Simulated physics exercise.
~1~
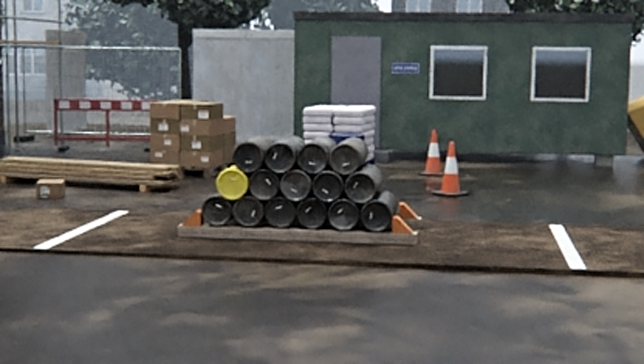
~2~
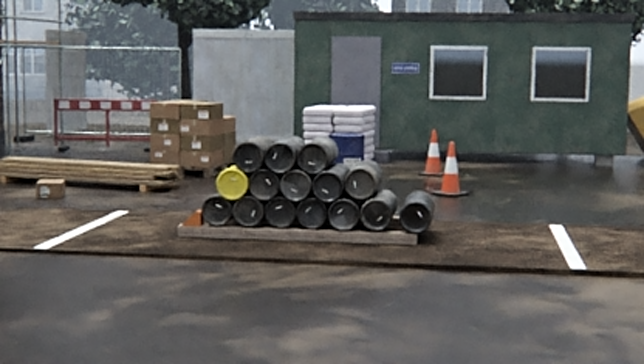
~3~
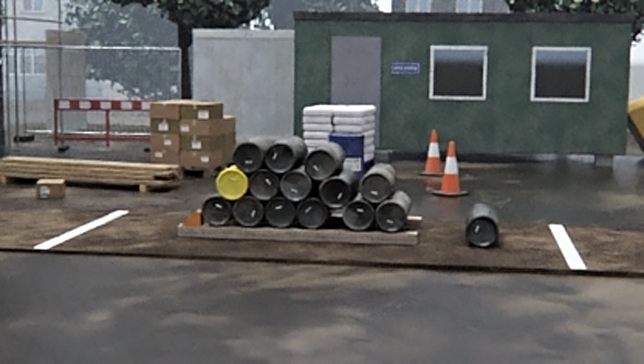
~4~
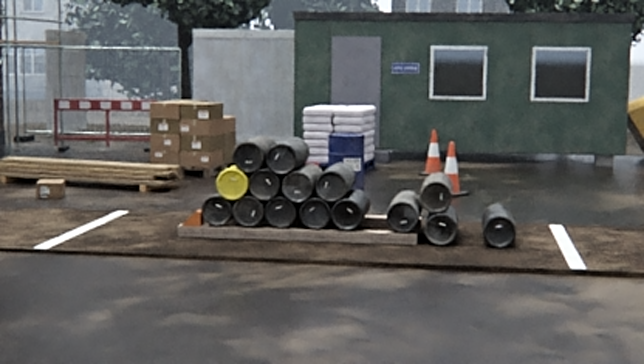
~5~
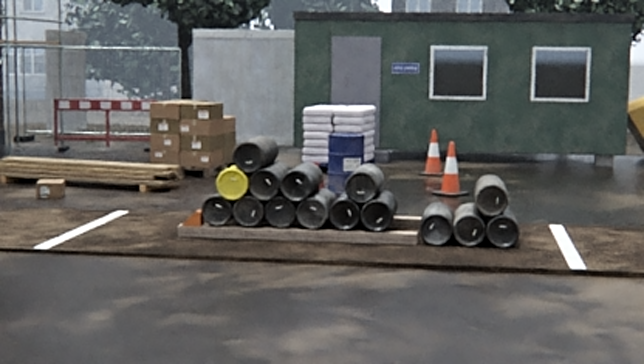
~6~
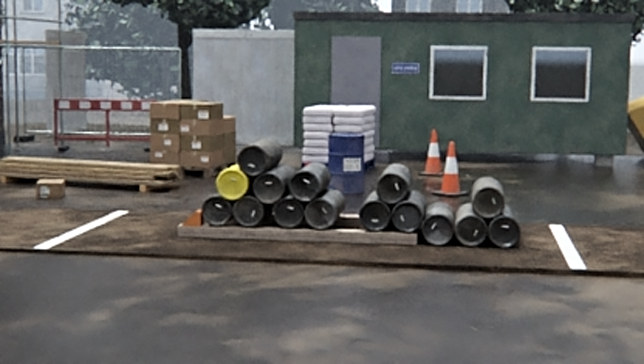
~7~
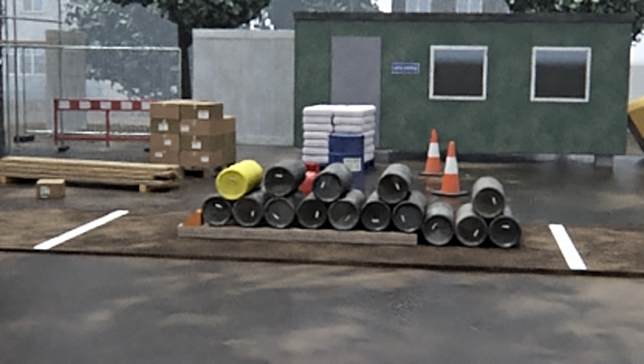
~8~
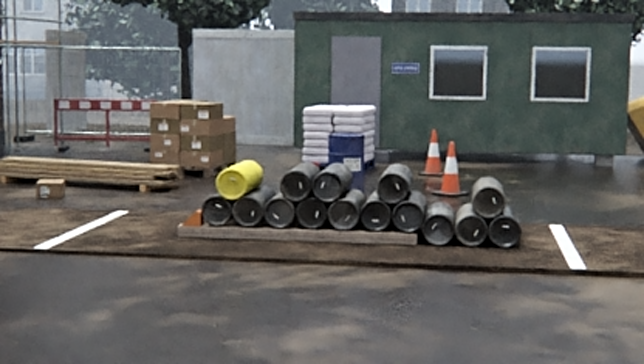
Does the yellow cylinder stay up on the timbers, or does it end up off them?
It stays up on the timbers, resting on top of other cylinders at the left side of the spread-out pile.
